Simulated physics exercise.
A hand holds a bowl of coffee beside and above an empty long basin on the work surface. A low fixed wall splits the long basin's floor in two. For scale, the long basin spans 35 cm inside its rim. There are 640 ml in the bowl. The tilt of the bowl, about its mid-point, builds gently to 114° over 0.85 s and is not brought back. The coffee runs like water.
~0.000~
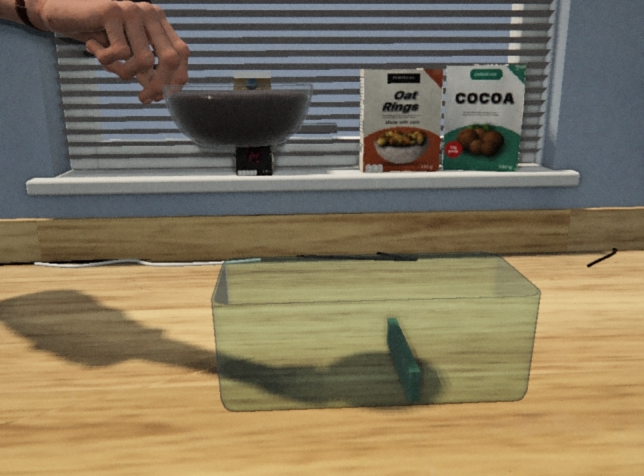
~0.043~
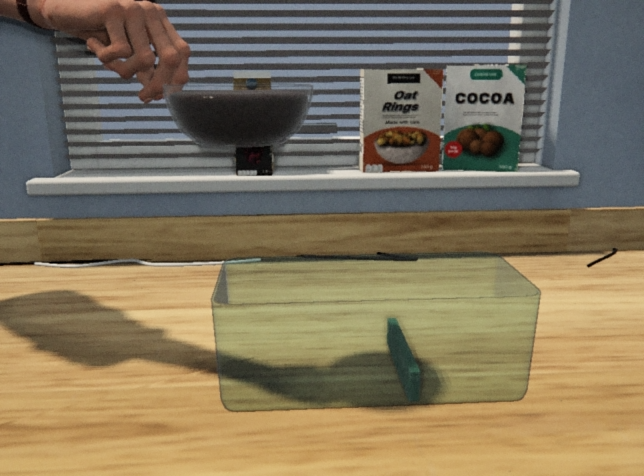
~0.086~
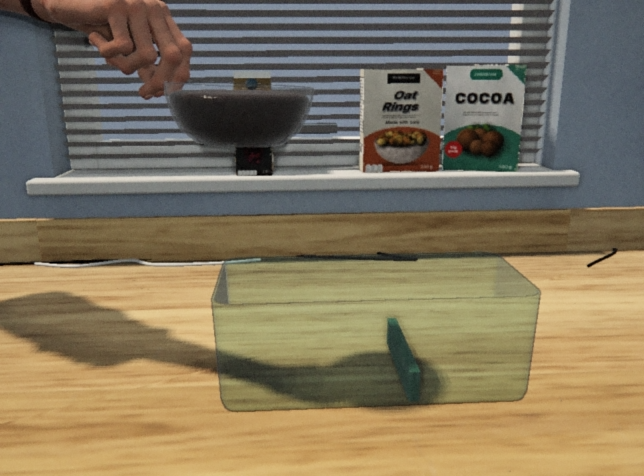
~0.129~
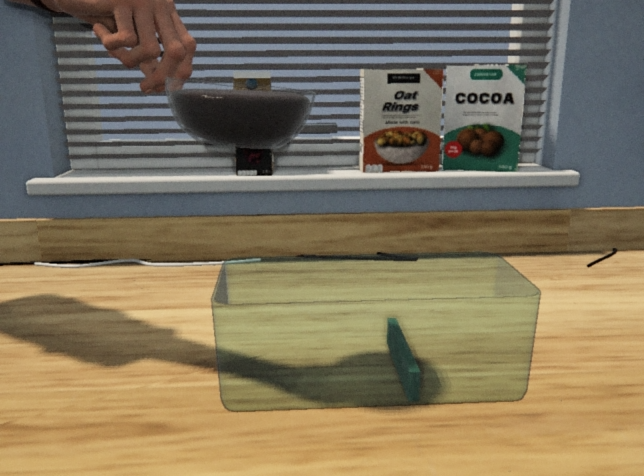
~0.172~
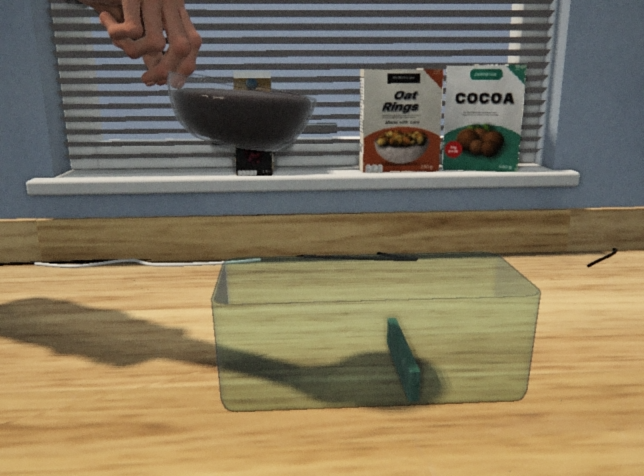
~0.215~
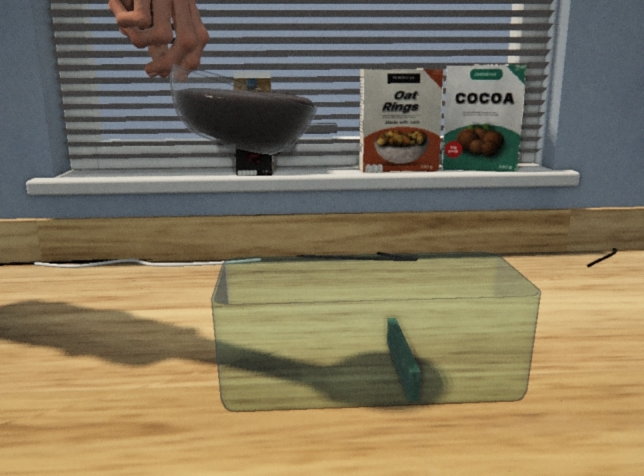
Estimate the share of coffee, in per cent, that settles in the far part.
The far part has some 10 per cent.
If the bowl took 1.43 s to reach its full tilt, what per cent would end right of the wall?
In that case some 20 per cent.
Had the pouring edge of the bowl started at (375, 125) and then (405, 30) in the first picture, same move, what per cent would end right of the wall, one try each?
First 65, then 75 per cent.
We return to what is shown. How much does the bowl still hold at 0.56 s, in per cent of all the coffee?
Some 16 per cent.
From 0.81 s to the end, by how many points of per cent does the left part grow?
About 0 per cent.
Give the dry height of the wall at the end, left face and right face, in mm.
Left about 18 mm, right about 34 mm.
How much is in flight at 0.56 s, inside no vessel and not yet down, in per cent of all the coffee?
Some 56 per cent.
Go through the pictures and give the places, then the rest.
The first picture shows tilt 0°; pouring edge (312, 87); surface from (171, 95) to (309, 93); the long basin's rim runs from (219, 281) to (518, 273); the wall's top is at (402, 343).
The second picture shows tilt 1°; pouring edge (312, 87); surface from (170, 94) to (309, 94).
The third picture shows tilt 3°; pouring edge (313, 90); surface from (171, 93) to (309, 96).
The fourth picture shows tilt 6°; pouring edge (314, 95); surface from (172, 92) to (310, 97).
The fifth picture shows tilt 11°; pouring edge (315, 101); surface from (174, 91) to (312, 99).
The sixth picture shows tilt 17°; pouring edge (316, 109); surface from (177, 92) to (315, 104); 2 per cent is over the edge.
After 0.56 s the tilt is 84° and 16 per cent is still to pour, 27 is left of the wall and 0 right of it.
After 0.81 s the tilt is 113° and 0 per cent is still to pour, 87 is left of the wall and 9 right of it.
After 1.07 s the tilt is 114° and 0 per cent is still to pour, 88 is left of the wall and 10 right of it.
After 1.35 s the tilt is 114° and 0 per cent is still to pour, 88 is left of the wall and 10 right of it.
In the end 88 per cent lies left of the wall, 10 right of it and 2 outside.
